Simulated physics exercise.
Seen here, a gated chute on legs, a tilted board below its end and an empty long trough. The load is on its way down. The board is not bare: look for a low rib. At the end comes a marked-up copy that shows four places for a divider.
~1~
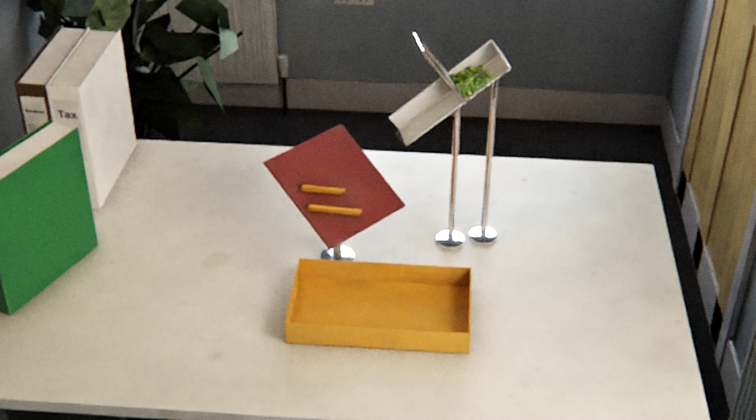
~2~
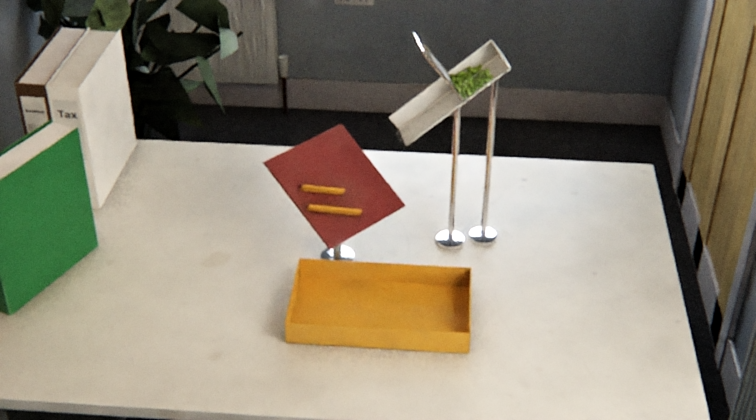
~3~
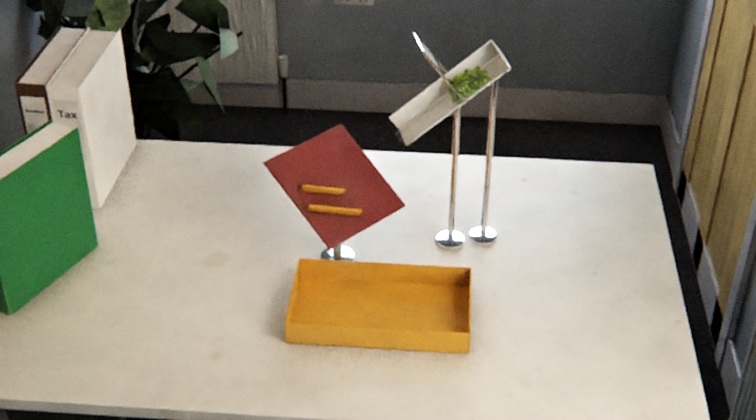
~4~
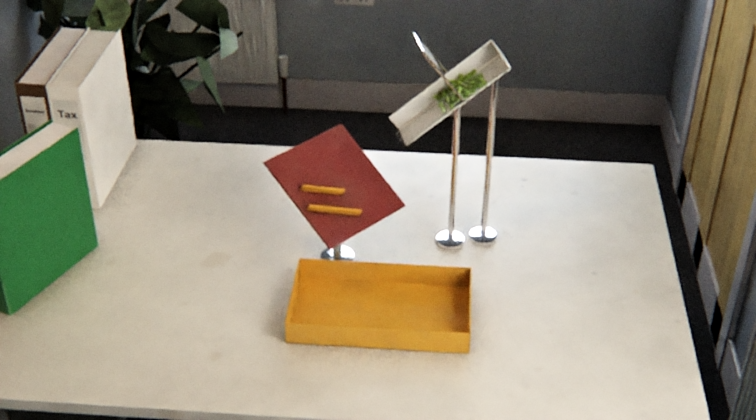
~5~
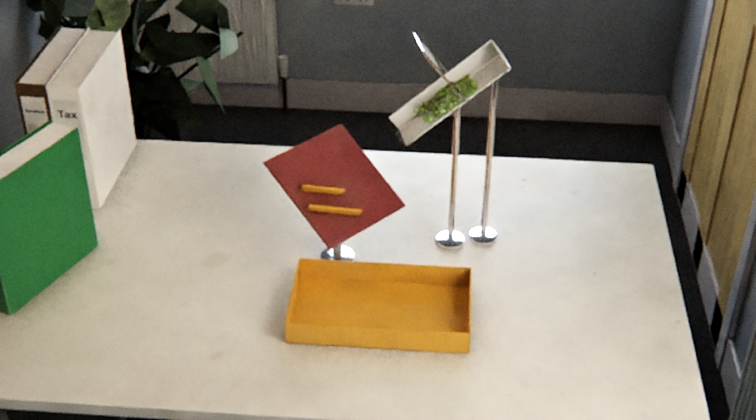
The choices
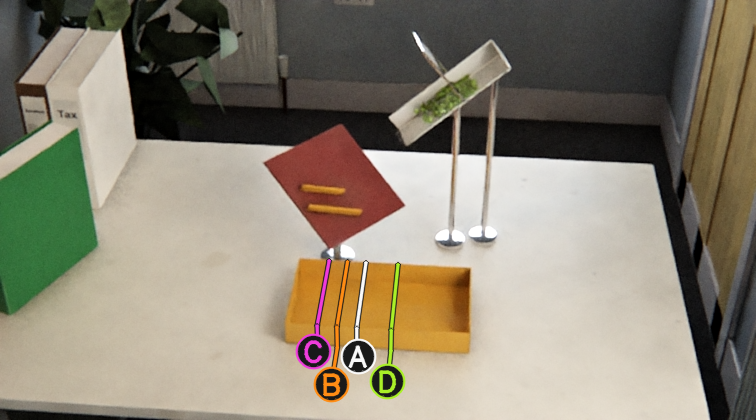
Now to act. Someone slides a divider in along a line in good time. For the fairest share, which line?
Line D.
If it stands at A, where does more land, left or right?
The right side.
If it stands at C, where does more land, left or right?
The right side.
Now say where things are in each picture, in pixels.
The first frame shows load behind the gate at (470, 80), dried peas; lip of the chute at (403, 137), sloping fairly steeply.
The second frame shows middle of the board at (336, 184), tilted fairly steeply; middle of its low edge at (369, 227); of its high edge at (304, 142).
The third frame shows front corners of the trough at (286, 323) and (470, 334), empty; front of the load at (454, 101).
The fourth frame shows middle of the load at (460, 90); its front at (444, 111), about a third of the way to the lip; rib from (303, 185) to (345, 190); rib from (310, 205) to (362, 211).
The fifth frame shows middle of the load at (452, 98); its front at (417, 111), about two thirds of the way to the lip.
On the marked copy, line A crosses the front rim at (356, 327); line B crosses the front rim at (337, 326); line C crosses the front rim at (317, 325); line D crosses the front rim at (391, 329).
If A is chosen, of what is caught, none on the left of the divider, all on the right.
If B is chosen, of what is caught, none on the left of the divider, all on the right.
If C is chosen, of what is caught, none on the left of the divider, all on the right.
If D is chosen, of what is caught, about half on the left of the divider, about half on the right.
